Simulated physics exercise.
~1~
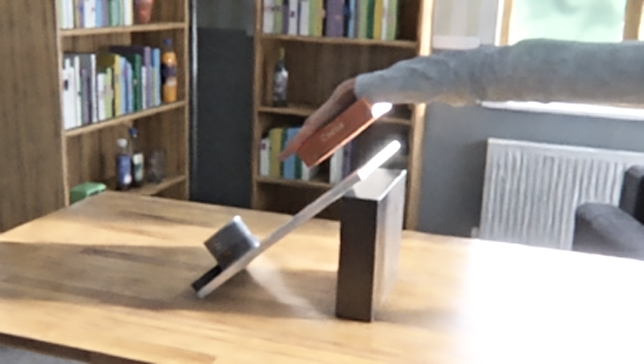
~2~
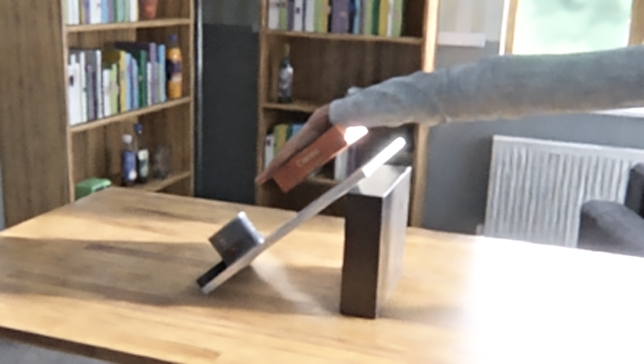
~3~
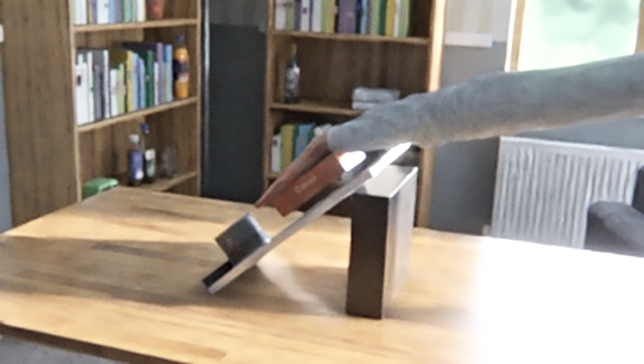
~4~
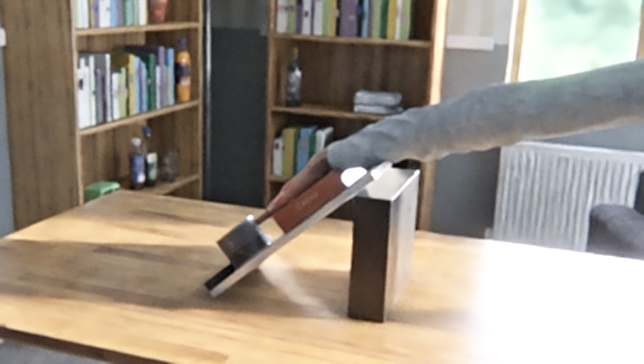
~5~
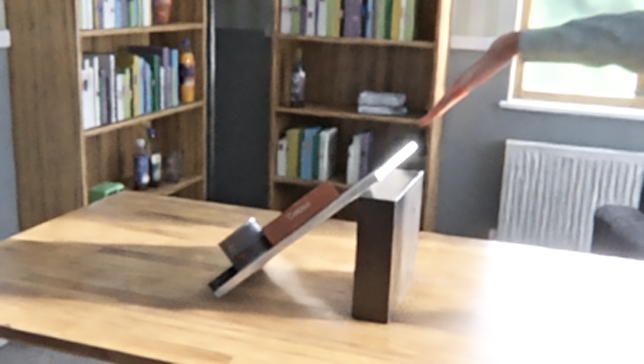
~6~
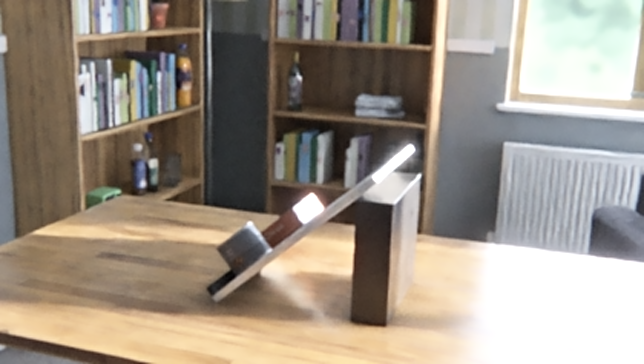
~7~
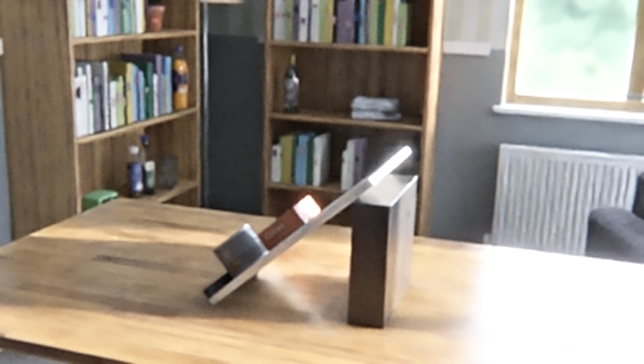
A hand lowers an orange packet onto a sloping board, where it rests against a grey tub.
